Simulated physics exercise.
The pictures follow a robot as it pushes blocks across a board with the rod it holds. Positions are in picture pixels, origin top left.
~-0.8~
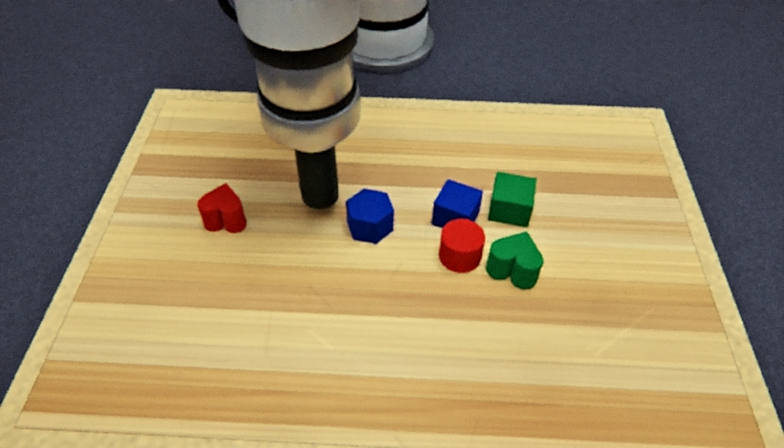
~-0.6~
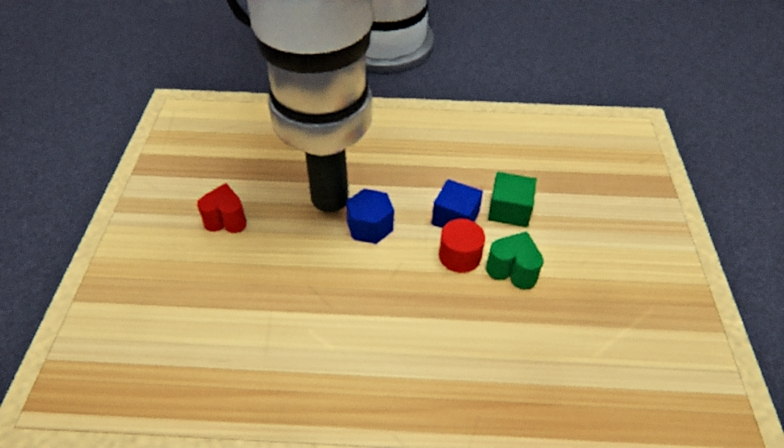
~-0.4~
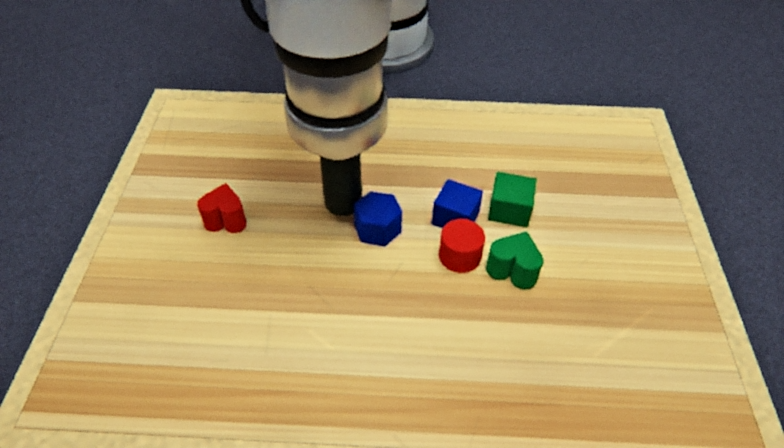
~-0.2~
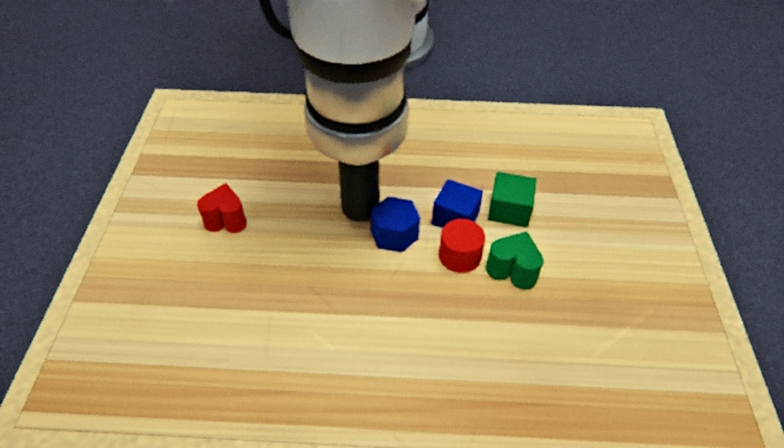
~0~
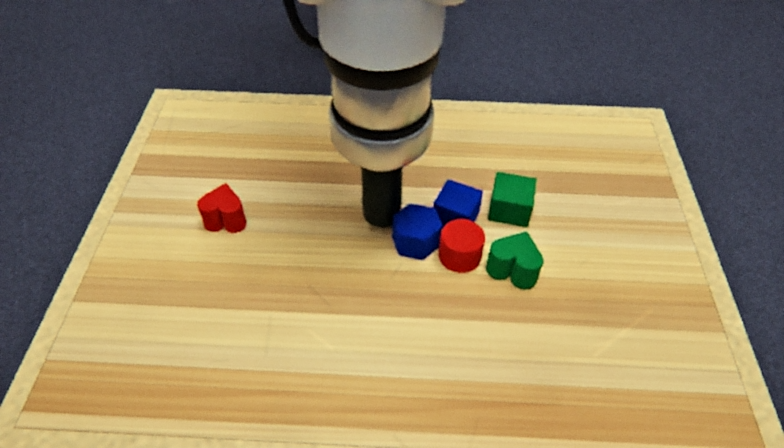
A robot arm moves right and pushes the blue hexagonal block toward the red cylinder.
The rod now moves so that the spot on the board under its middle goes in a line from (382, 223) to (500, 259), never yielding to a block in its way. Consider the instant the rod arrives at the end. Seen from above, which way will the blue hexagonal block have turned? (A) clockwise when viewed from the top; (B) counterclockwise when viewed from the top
A.
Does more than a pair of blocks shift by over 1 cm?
Yes, that is how it ends up.
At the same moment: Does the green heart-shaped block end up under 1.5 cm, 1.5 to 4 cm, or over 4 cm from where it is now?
Its final spot will lie more than 4 cm from the current one.
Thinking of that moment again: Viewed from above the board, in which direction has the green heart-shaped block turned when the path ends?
Looking from above, the answer is counterclockwise.
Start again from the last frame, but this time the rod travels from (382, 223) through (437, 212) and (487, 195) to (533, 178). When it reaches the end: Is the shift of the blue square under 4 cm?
No
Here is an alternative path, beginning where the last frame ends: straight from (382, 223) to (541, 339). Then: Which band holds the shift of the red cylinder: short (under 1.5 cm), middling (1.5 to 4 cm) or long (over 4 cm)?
By the end of the path, it will have gone past 4 cm.
The first path, step by step. One third of the way, rod (421, 226); blue hexagonal block (459, 232), turned 10° anticlockwise; red cylinder (498, 253); green heart-shaped block (543, 261), turned 45° anticlockwise.
Two thirds of the way, rod (461, 238); blue hexagonal block (496, 251), turned 15° clockwise; blue square (462, 194); red cylinder (530, 282); green heart-shaped block (570, 271), turned 90° anticlockwise.
At the end, rod (502, 250); blue hexagonal block (529, 271), turned 25° clockwise; blue square (462, 194); red cylinder (551, 309); green heart-shaped block (583, 276), turned 105° anticlockwise.
